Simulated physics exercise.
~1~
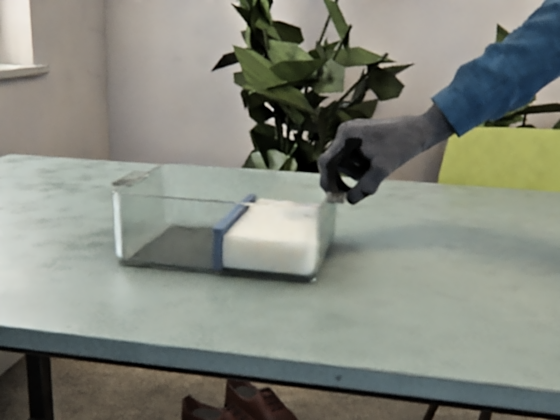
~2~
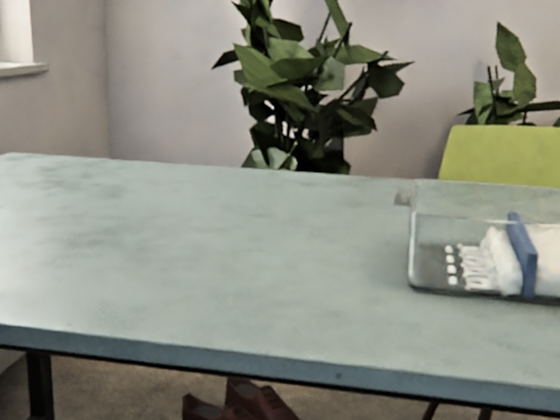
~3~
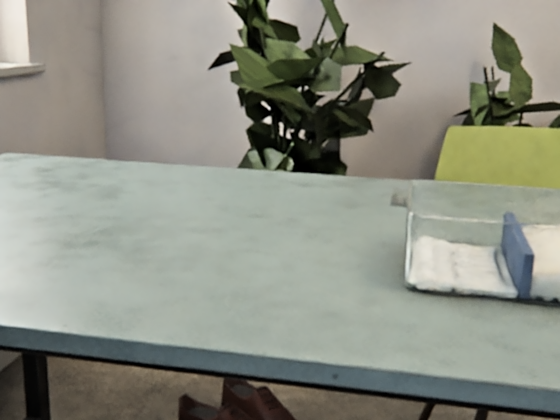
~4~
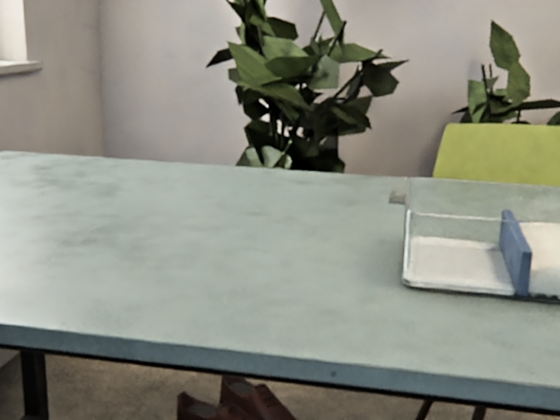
A clear glass oblong tub, split by an upright blue divider and holding white milk only in its right half, sits on a pale blue-green table, seen from slightly above by a gently swaying camera. Behind are leafy green plants, a pale wall and a yellow-green chair back. A gray hand with a blue sleeve reaches in at the tub's right end and draws it far rightwards, until its right part is out of view. Milk appears in streaks and blobs left of the divider. It then spreads and settles into a shallow, level white layer there, and the tub stays still.
